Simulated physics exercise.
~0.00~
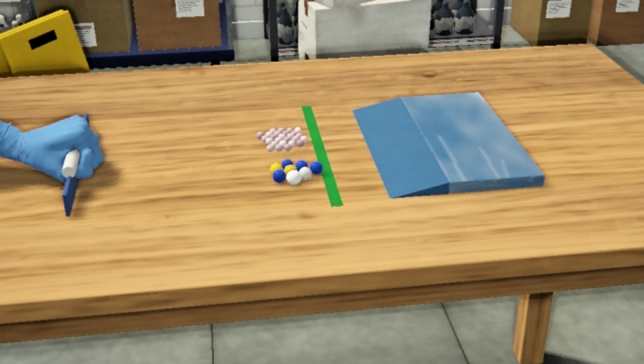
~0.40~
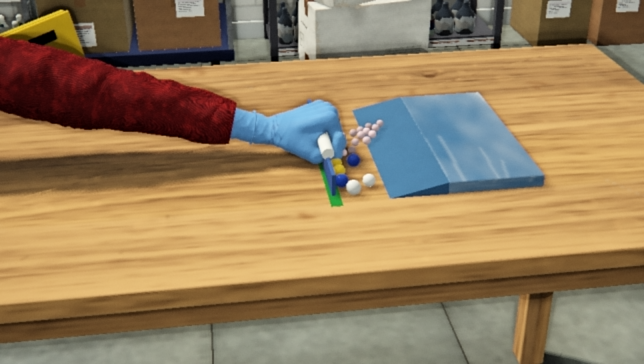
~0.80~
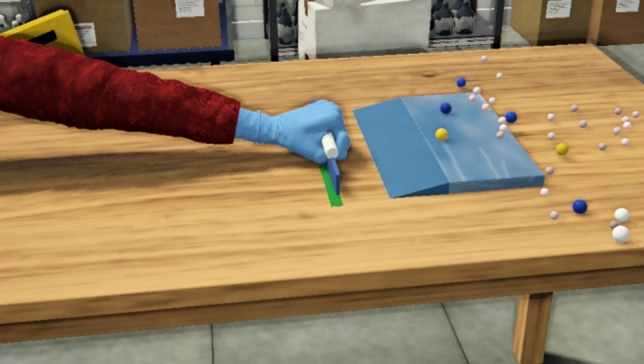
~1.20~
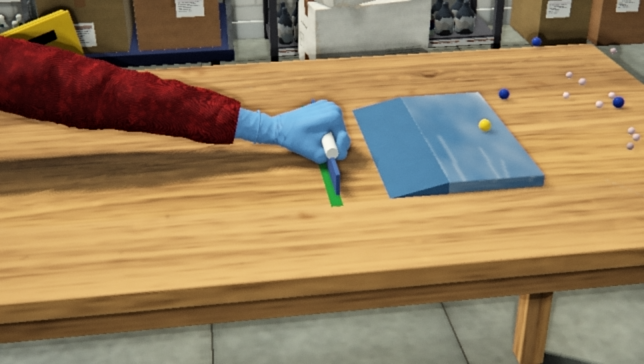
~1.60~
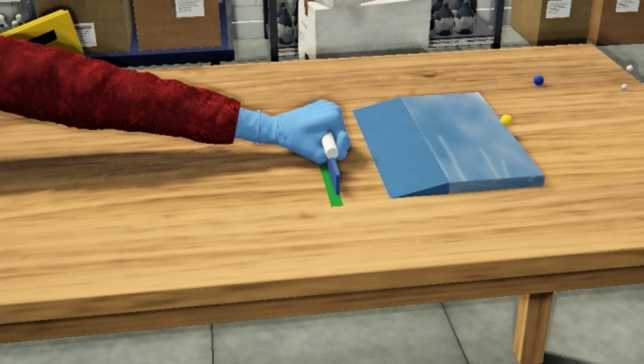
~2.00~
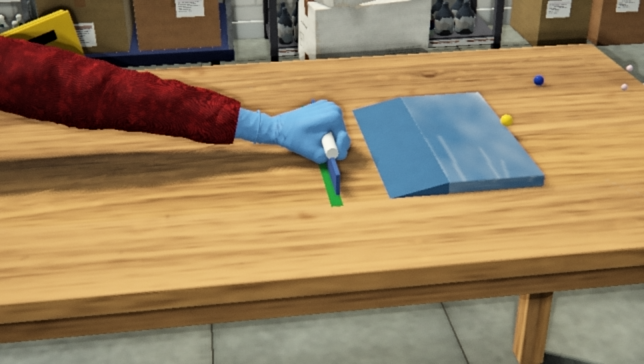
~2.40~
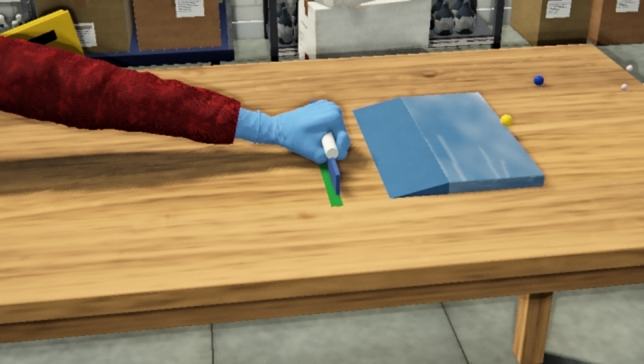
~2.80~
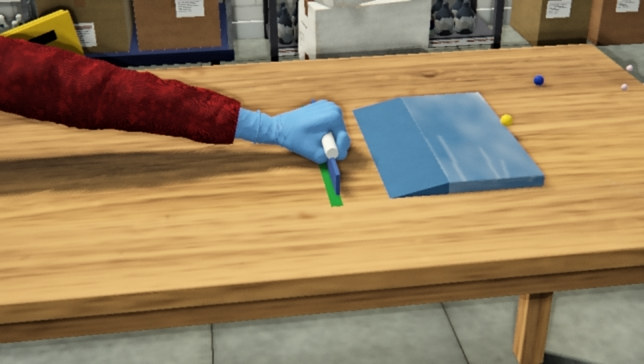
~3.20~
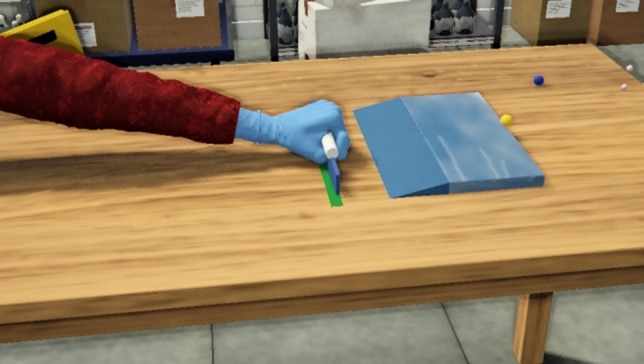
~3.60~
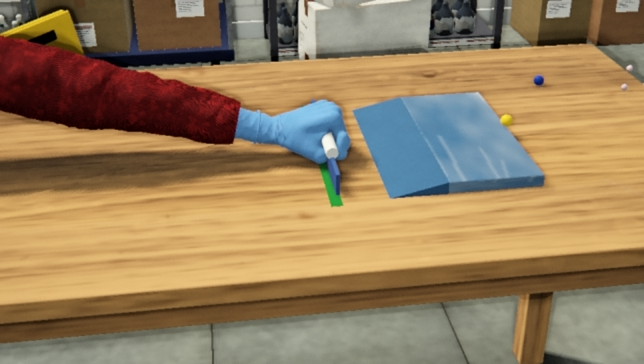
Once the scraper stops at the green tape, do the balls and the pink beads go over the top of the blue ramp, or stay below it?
Both batches go up on to the blue slab and over its top, scattering across the table beyond. None are left in front of the ramp.
